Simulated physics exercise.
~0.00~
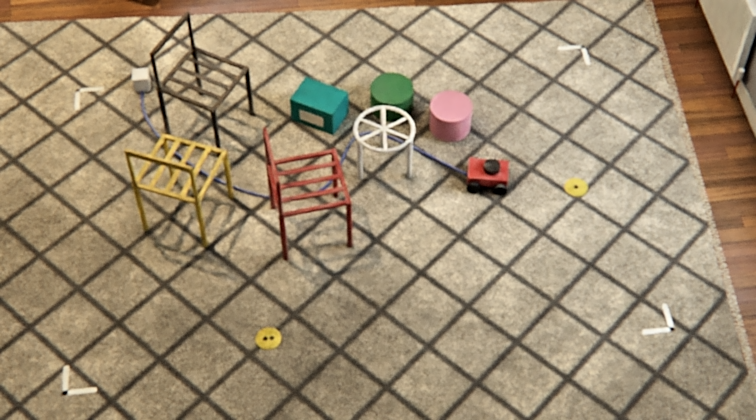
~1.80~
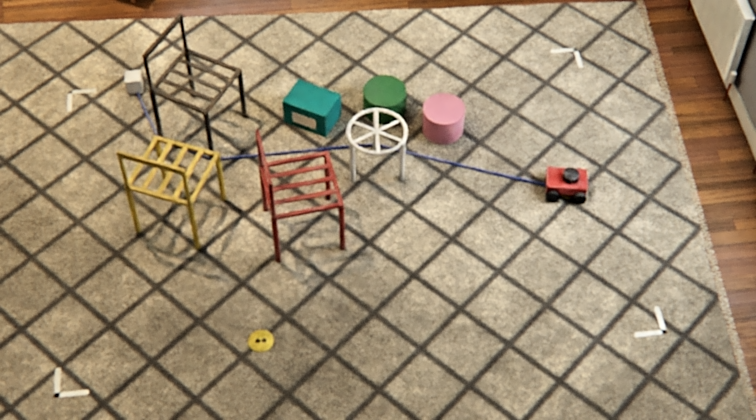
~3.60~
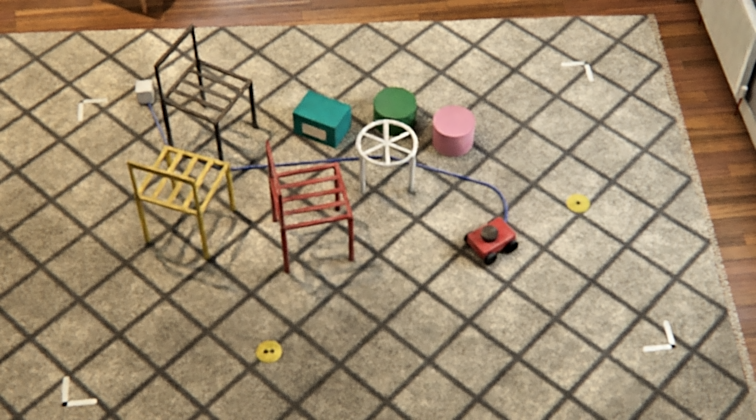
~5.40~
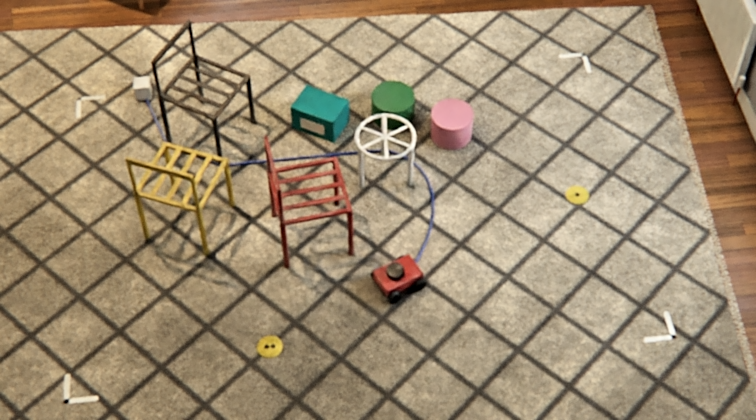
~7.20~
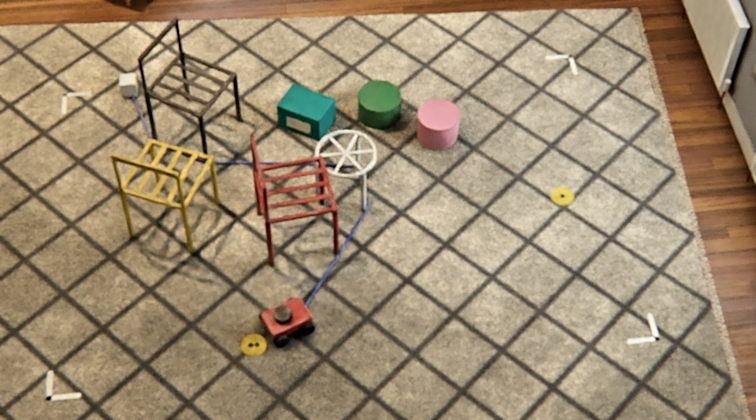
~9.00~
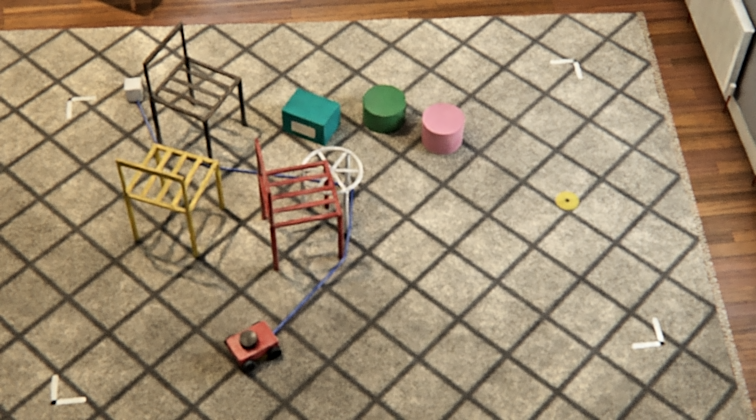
A red cart drives right, then turns down and left, its blue lead dragging the white stool.
